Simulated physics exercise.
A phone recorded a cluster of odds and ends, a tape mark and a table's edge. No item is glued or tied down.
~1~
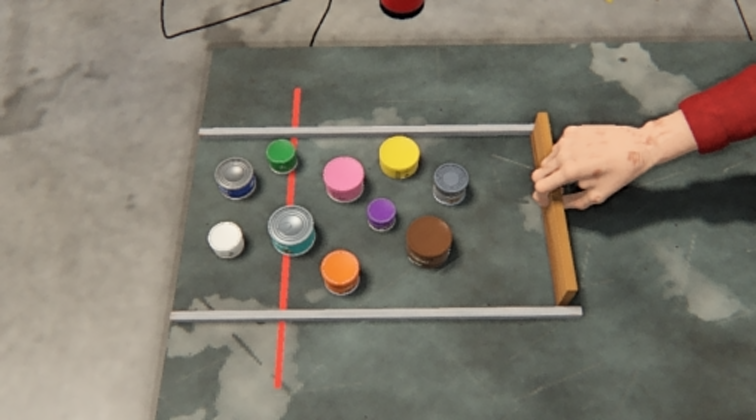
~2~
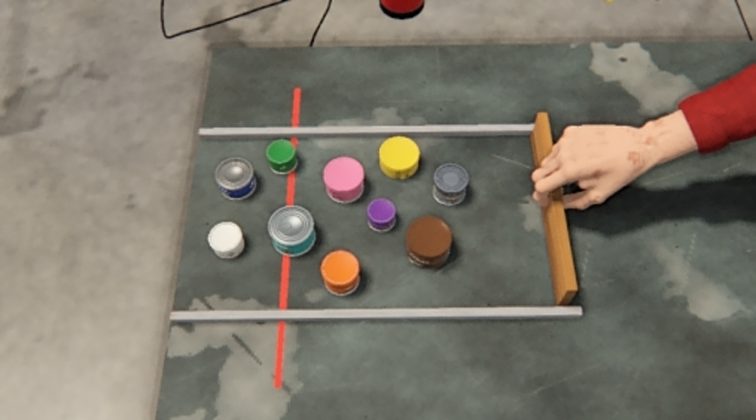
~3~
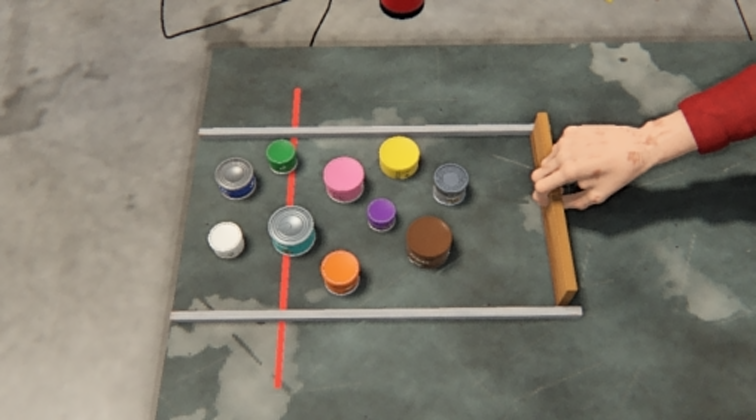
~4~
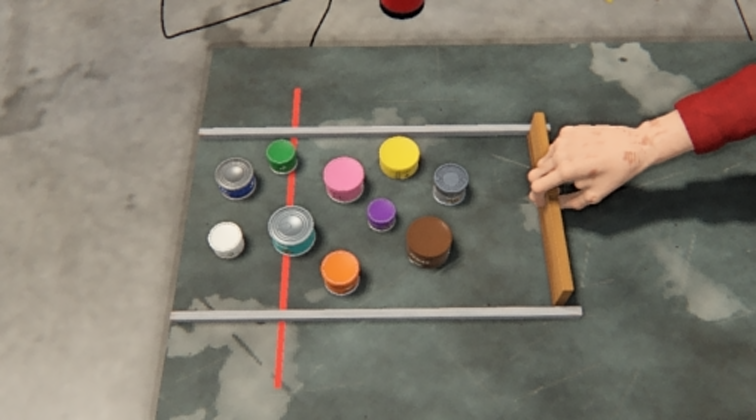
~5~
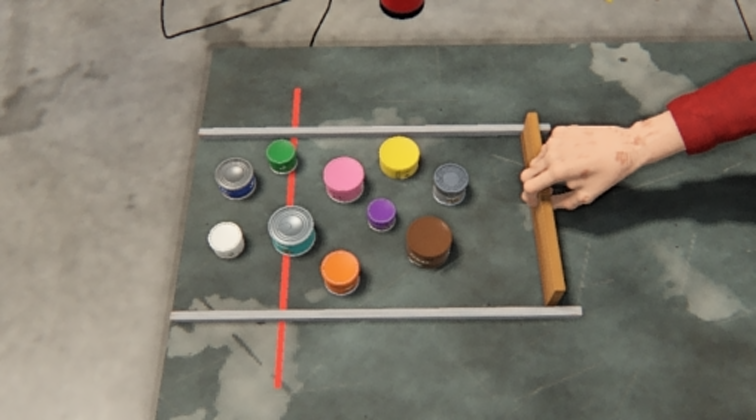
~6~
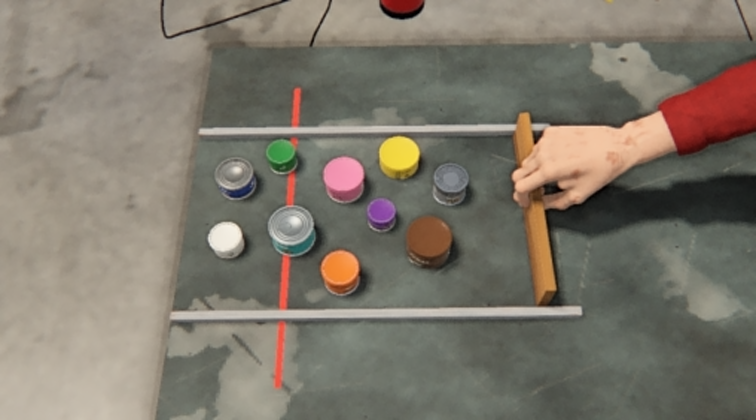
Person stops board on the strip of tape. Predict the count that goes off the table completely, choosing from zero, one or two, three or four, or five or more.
The count is zero.
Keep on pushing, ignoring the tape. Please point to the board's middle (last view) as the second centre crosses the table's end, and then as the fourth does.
(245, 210), later (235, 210).
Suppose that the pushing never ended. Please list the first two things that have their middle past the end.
The blue tin first, then the white pot.
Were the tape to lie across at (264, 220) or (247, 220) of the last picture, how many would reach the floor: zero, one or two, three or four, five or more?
The first spot would give one or two falling and the second either one or two.
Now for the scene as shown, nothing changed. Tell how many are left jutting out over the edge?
The total would be 1.
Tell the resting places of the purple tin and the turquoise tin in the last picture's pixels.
You'll see the purple tin at (274, 216), with the turquoise tin at (238, 216).
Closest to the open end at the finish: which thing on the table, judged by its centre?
Blue tin.
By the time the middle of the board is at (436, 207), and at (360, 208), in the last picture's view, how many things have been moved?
First position 2; second position 6.
A little later, none off yet; white pot at rest near (227, 241); blue tin at rest near (236, 179); green tin at rest near (282, 157).
When it is over, the number that fall off is zero.
